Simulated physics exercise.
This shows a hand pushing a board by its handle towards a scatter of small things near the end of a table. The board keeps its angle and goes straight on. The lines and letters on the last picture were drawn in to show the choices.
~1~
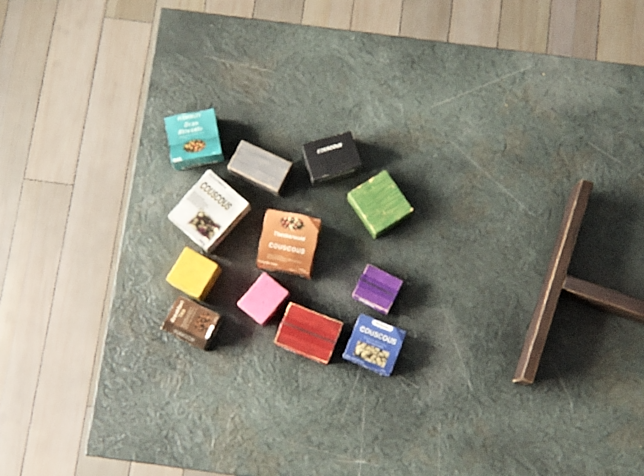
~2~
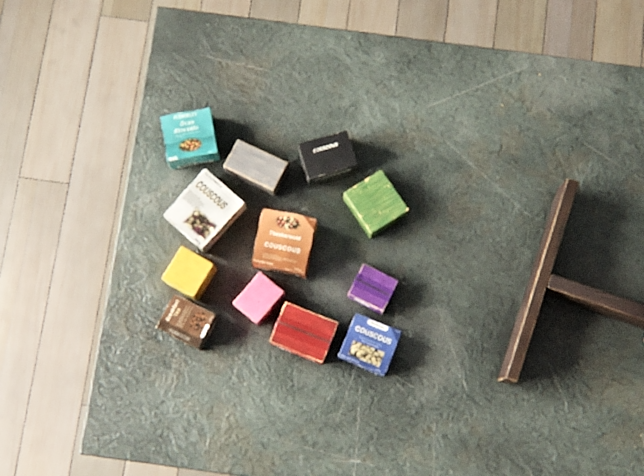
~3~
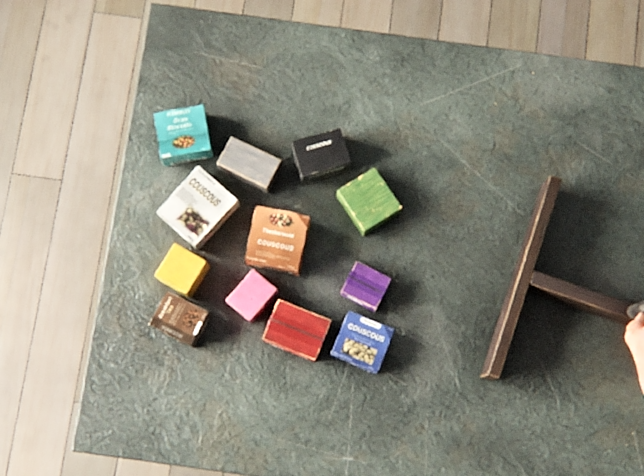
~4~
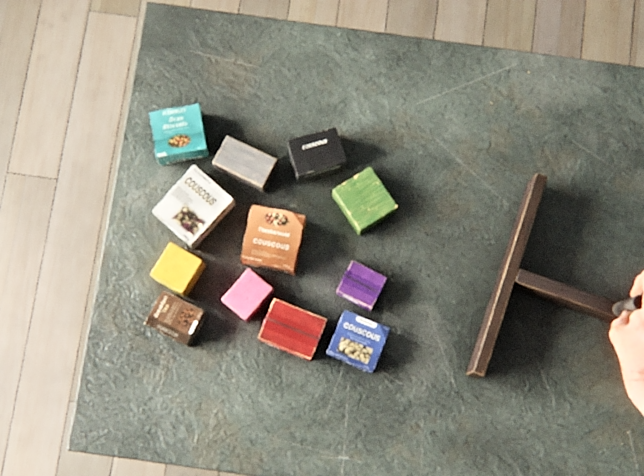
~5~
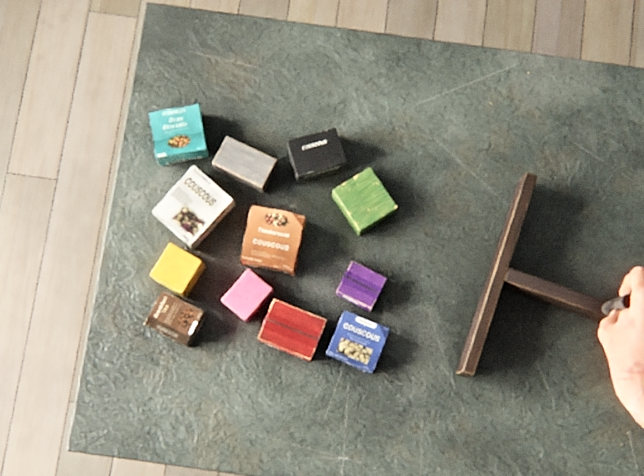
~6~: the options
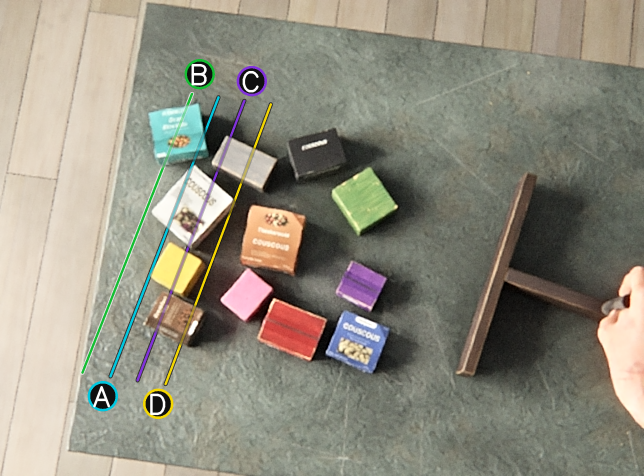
A hand comes into view at the right edge, gripping the handle of a dark brown T-shaped board on a mottled grey-green table, seen from above over a pale plank floor. To the left sit small boxes and blocks, turquoise, grey and black above white, orange-brown and green, with yellow, pink, purple, brown, red and blue below. The board slides steadily left towards them without touching, while the view drifts slightly right.
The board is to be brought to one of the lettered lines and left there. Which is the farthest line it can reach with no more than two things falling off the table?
D is the last line within the limit.
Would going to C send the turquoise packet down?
Yes.
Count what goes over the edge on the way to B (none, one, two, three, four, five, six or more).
By then, six or more.
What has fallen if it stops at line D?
The brown packet.
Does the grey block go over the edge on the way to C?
By then, no.
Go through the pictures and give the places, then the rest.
Grey block (260, 168); black packet (332, 159); red box (309, 334), in the first picture.
Board (543, 278); turquoise packet (191, 139), in the second picture.
Board (525, 275); pink block (252, 296), in the third picture.
Board (511, 273); purple box (361, 286), in the fourth picture.
Board (501, 272); white box (194, 208); yellow block (178, 270); green block (364, 201), in the fifth picture.
On the marked copy, A at (166, 234); B at (139, 230); C at (192, 237); D at (220, 241).
Taking D. A third of the way, board (400, 258); blue packet (337, 338); red box (284, 329).
Two thirds of the way, board (298, 244); brown packet (129, 312); yellow block (148, 238).
When it is over, board (222, 234); brown packet over the edge; yellow block (108, 230); one fallen.
As for the rest, A drops six; B drops nine; C drops five.
